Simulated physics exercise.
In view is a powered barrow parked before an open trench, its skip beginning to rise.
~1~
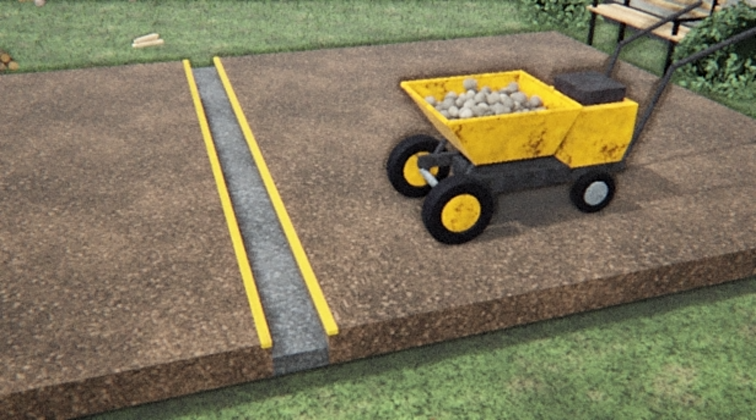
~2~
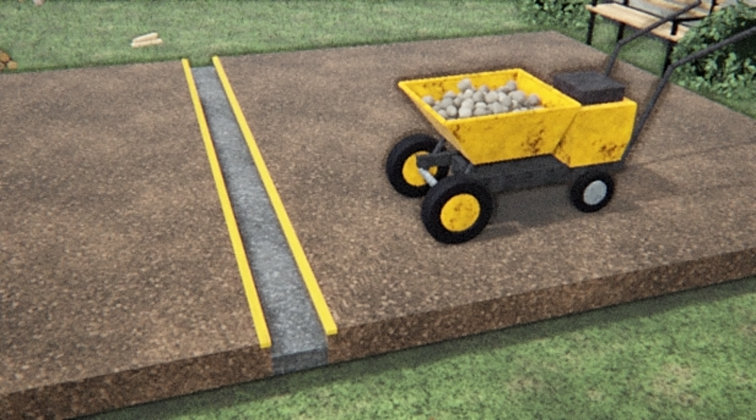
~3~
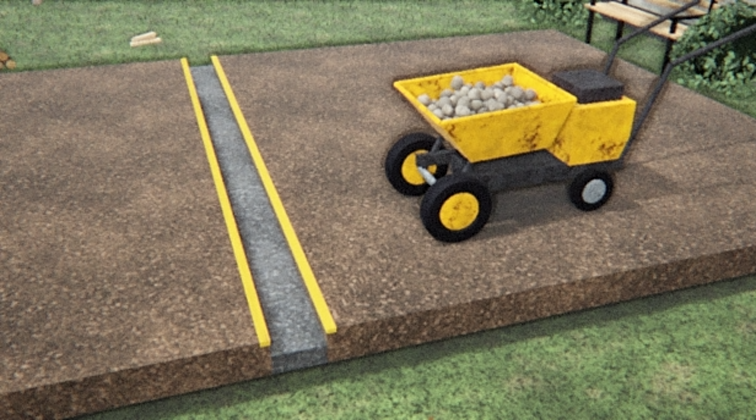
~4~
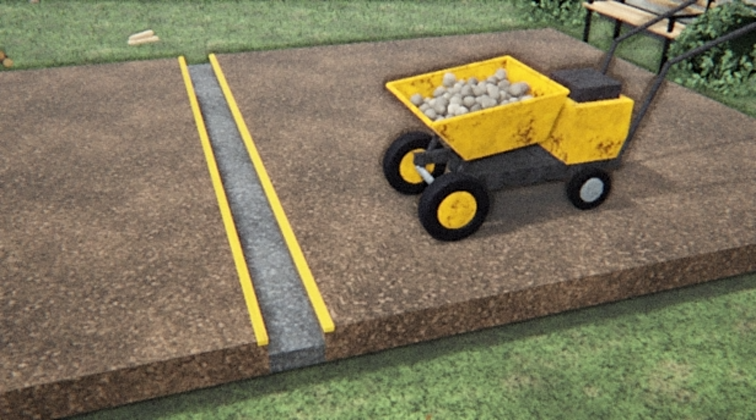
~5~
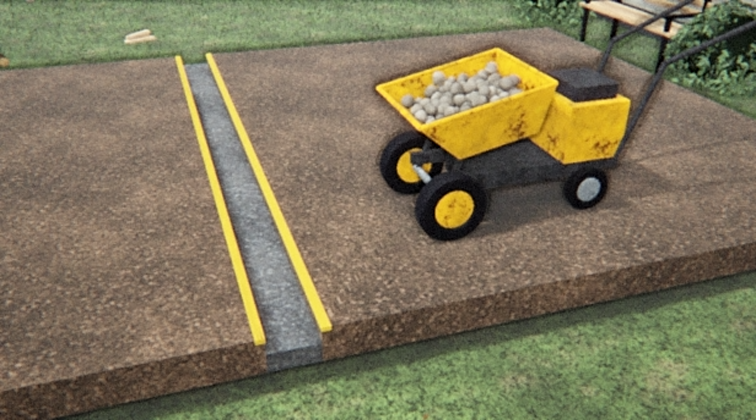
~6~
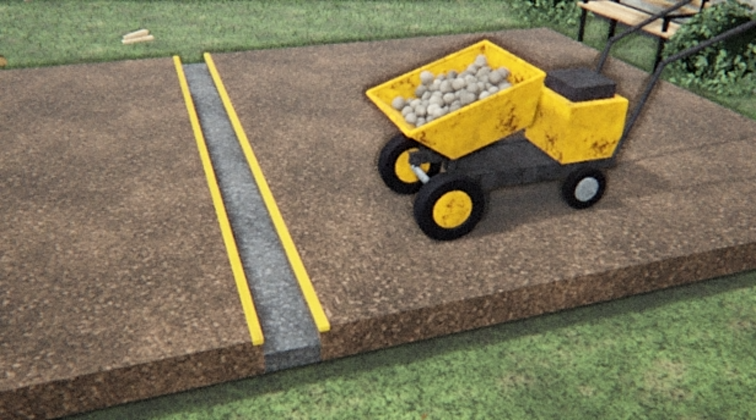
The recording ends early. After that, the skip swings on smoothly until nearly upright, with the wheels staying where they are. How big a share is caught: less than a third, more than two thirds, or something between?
Partly in, a third to two thirds.
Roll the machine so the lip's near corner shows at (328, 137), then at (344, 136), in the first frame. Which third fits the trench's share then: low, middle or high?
Note - stop 1: Under a third; stop 2: Less than a third.
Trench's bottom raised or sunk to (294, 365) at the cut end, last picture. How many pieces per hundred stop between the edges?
I'd say around 50 in a hundred.
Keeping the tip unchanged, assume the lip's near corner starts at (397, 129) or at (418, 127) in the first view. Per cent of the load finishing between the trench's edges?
You'd get around 70 in a hundred, then 60 in a hundred.
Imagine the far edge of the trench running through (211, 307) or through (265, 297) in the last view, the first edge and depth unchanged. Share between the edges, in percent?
50 %, then 40 %.
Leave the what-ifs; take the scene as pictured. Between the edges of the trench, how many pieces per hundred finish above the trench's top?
Roughly 35 percent of them.
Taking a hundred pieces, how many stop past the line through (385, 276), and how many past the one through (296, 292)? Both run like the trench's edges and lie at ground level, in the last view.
About 100 and 40 %.
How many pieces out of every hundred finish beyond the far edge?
I'd say around 5 per cent of the load.
Soon after the last picture, skip tipped steeply; all in the skip.
A little later, skip tipped right over; most in the skip; a small part short of the trench; a small part falling.
Later still, skip tipped right over; a small part in the skip; about half short of the trench; about a third in or heaped over the trench; a stray few beyond it.
At rest, skip tipped right over; about half short of the trench; about half in or heaped over the trench; a stray few beyond it.
